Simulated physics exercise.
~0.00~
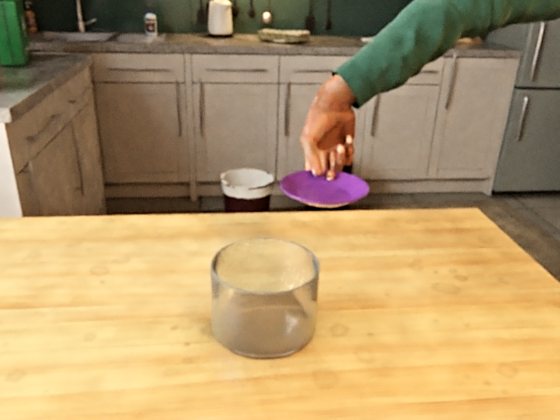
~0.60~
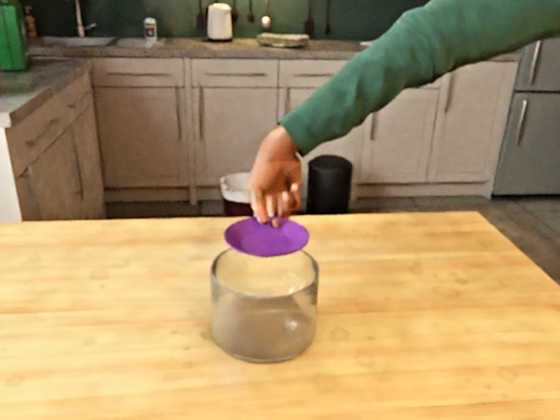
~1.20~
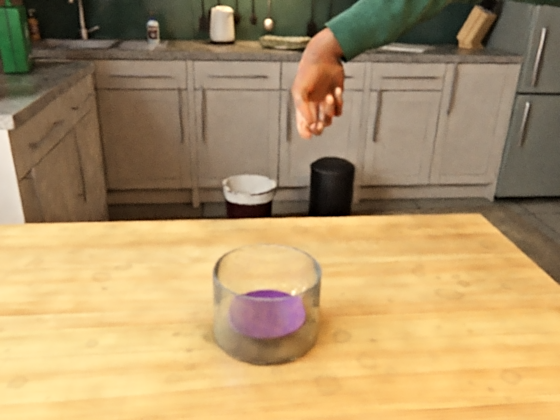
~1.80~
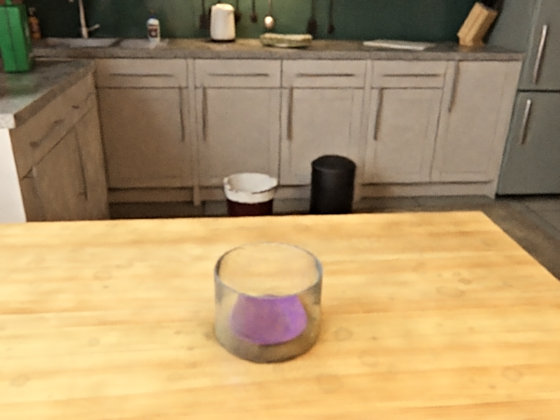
A hand lowers a purple plate over a clear glass and releases it, dropping it inside.
